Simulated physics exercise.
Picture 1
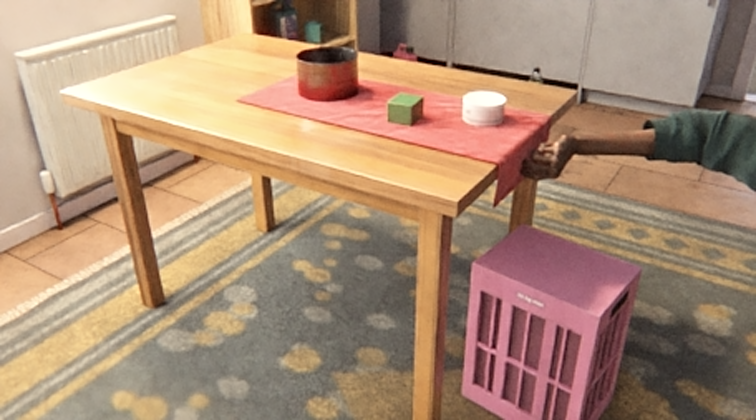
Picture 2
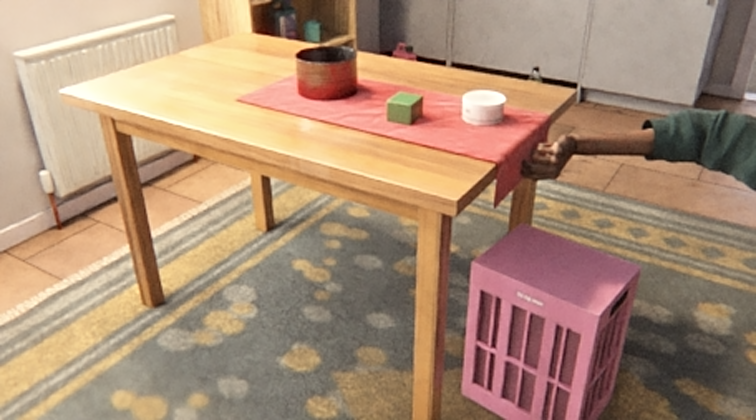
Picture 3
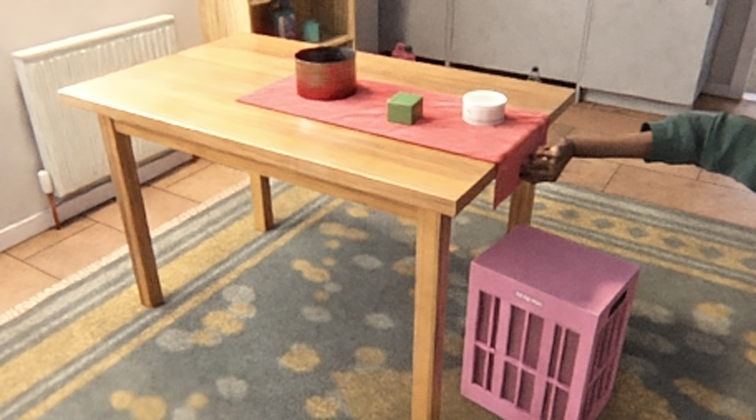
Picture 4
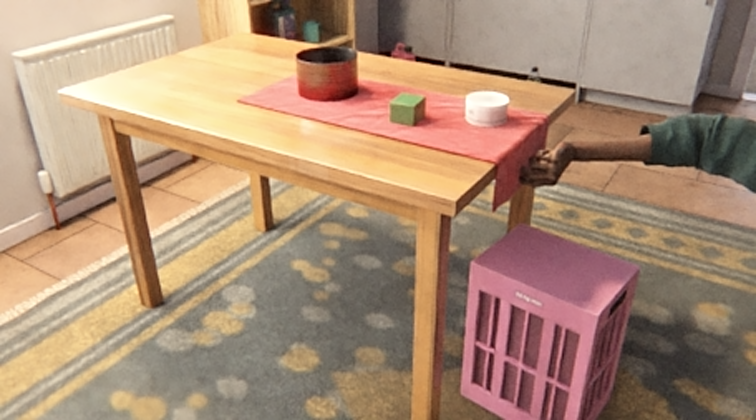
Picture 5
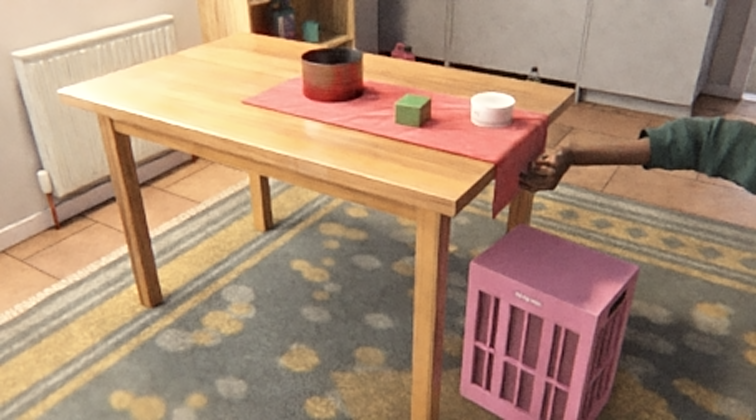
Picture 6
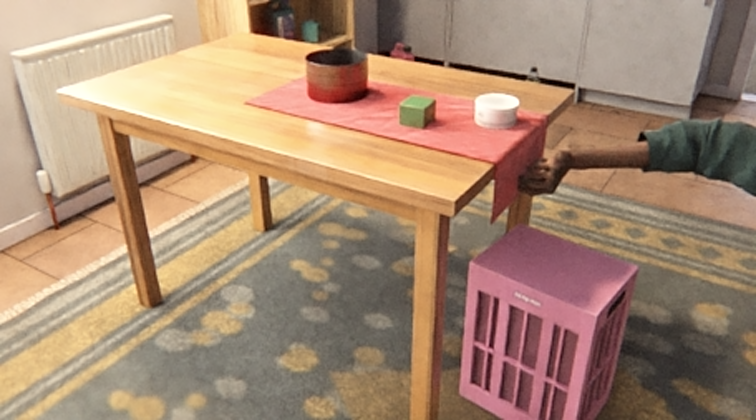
A hand at the right gripped the end of a red scarf on a wooden table and tugged it slightly down over the edge, and the pot, green block and white tub shifted a little rightward with it.
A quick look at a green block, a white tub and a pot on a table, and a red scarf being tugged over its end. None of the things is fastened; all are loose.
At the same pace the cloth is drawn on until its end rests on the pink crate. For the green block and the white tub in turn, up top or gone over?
Green block: Up top; white tub: Gone over.
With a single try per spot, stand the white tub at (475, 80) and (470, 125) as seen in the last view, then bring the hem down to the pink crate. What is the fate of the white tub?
Lab note - case 1: Kept; case 2: Lost over edge.
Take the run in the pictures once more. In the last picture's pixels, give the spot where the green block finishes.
I'd mark it close to (483, 126).
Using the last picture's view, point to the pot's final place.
Near (391, 86).
Then, 0.36 s past the final frame, hem going down; block carried along near (438, 116); tub carried along near (519, 116).
Then, 0.94 s past the final frame, hem on the crate; block carried along near (470, 123); tub over the edge.
Then, 1.28 s past the final frame, hem on the crate; block carried along near (483, 126); tub over the edge.
When it is over, hem on the crate; block carried along near (483, 126); tub over the edge. The green block stays on the table and the white tub goes over the edge.
